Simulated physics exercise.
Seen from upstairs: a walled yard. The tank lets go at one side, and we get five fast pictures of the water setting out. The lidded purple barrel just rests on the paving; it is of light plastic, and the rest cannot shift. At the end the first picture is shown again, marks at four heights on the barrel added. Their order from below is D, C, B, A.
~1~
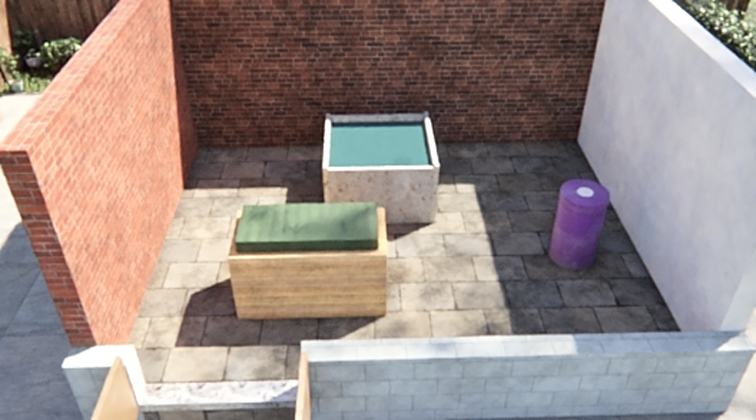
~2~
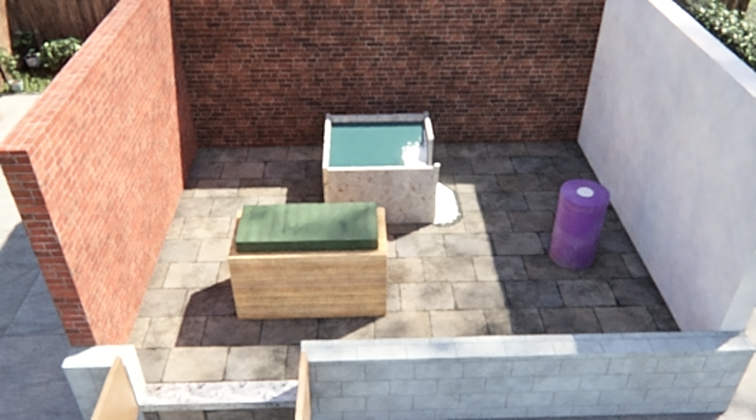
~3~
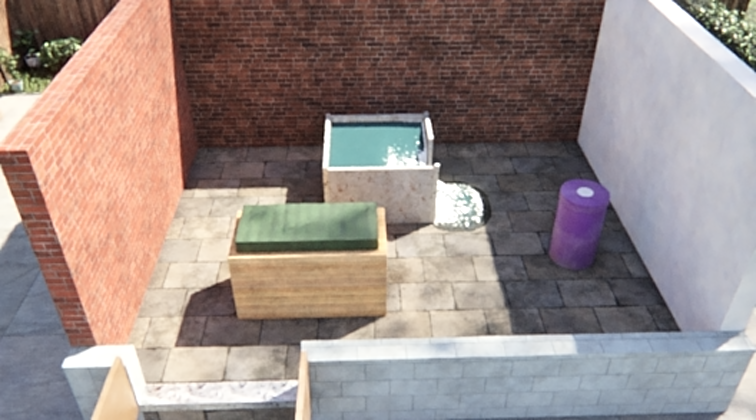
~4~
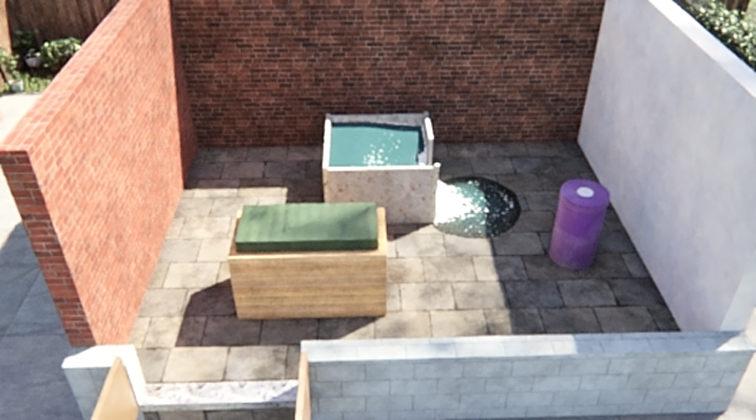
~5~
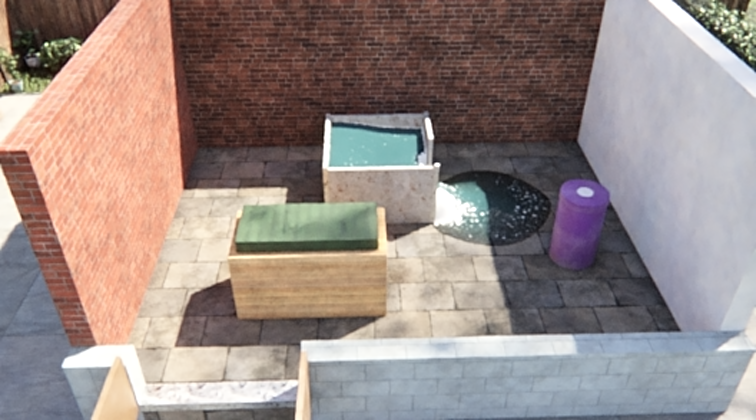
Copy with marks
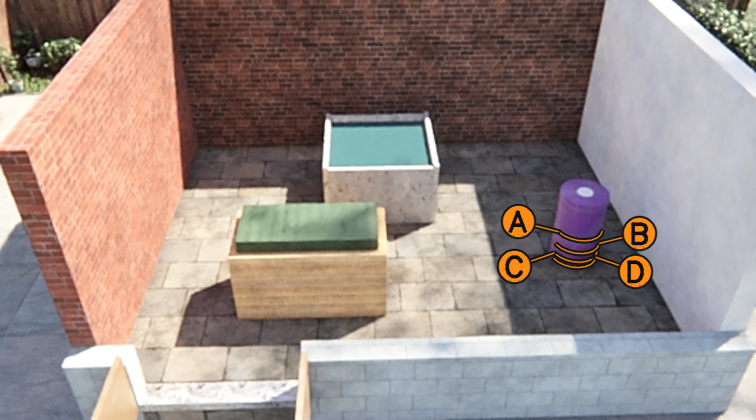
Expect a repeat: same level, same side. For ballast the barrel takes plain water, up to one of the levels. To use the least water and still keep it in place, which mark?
Choose B.
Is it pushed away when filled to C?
Yes, that goes wrong.
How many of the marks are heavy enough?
Two of the four.
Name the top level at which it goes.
The answer is C.
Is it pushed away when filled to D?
Yes, that goes wrong.
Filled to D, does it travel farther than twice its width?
Yes, it does.
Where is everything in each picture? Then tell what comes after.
Lid of the purple barrel at (585, 193); tank full, its middle at (379, 145); open gate at (219, 347), in the first frame.
In the second frame, 1 % of the ground under water, its edge towards the barrel at (452, 215).
In the third frame, 3 % of the ground under water, its edge towards the barrel at (478, 219).
In the fourth frame, 5 % of the ground under water, its edge towards the barrel at (501, 229).
Lid of the purple barrel at (585, 193); 8 % of the ground under water, its edge towards the barrel at (531, 228), in the fifth frame.
In orange, A at (584, 240); B at (581, 253); C at (579, 262); D at (578, 267); from the bottom up D, C, B, A.
With A, it does not move.
With B, it shifts by a finger or two and stays.
With C, it is pushed about twice its own width away.
With D, it is pushed about 7 times its own width away.
